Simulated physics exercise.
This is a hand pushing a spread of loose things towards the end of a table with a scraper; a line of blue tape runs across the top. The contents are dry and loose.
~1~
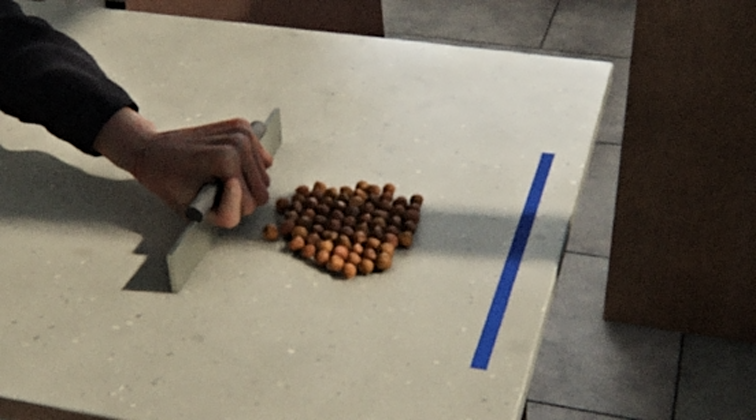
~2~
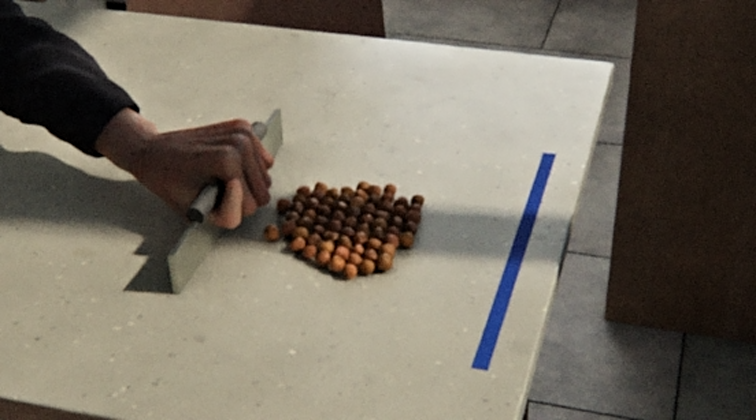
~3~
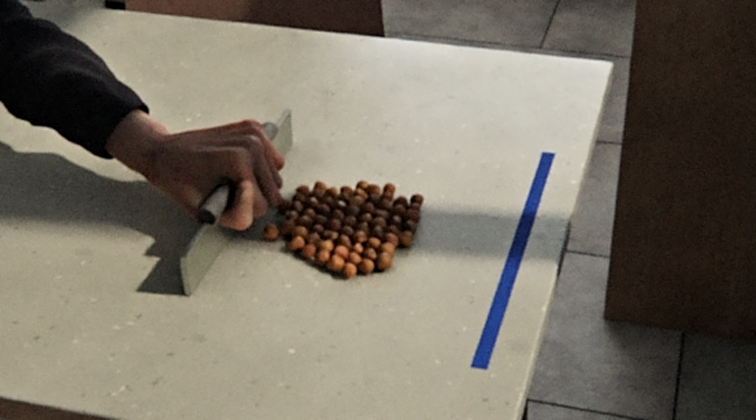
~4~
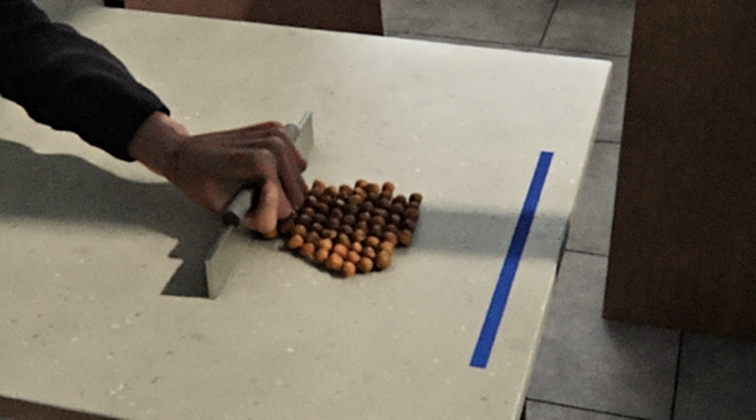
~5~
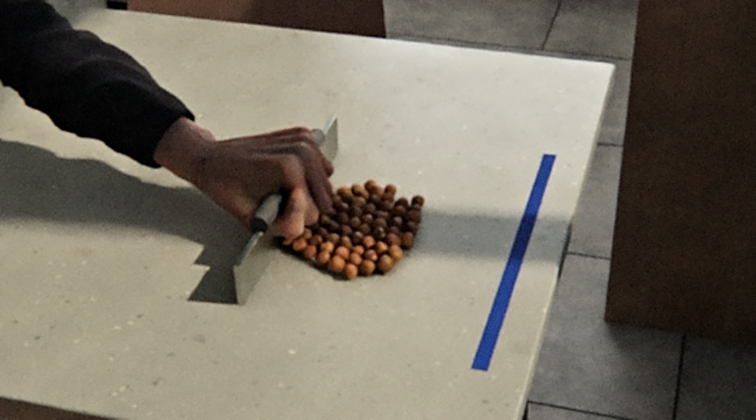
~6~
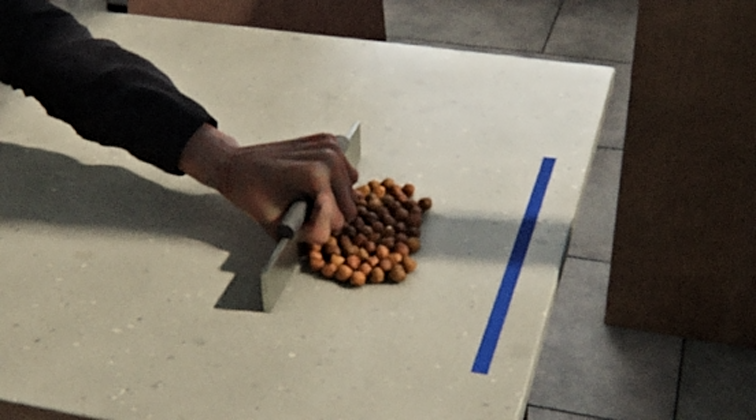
A hand slides a scraper rightward across a pale table and pushes clustered hazelnuts slightly.
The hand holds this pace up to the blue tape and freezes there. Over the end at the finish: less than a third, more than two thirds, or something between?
It pushes from one third to two thirds off the end.
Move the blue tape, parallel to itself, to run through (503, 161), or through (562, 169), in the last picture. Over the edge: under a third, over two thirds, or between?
One: Below one third. Two: Over two thirds.
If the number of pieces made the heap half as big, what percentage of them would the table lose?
It comes to 50 per cent or so.
Soon after the last picture, scraper still moving, near (422, 206); heap all on the table, its front near (494, 269).
A little later, scraper stopped at the blue tape; heap about a quarter over the edge.
Later still, scraper stopped at the blue tape; heap about half over the edge.
At rest, scraper stopped at the blue tape; heap about half over the edge.
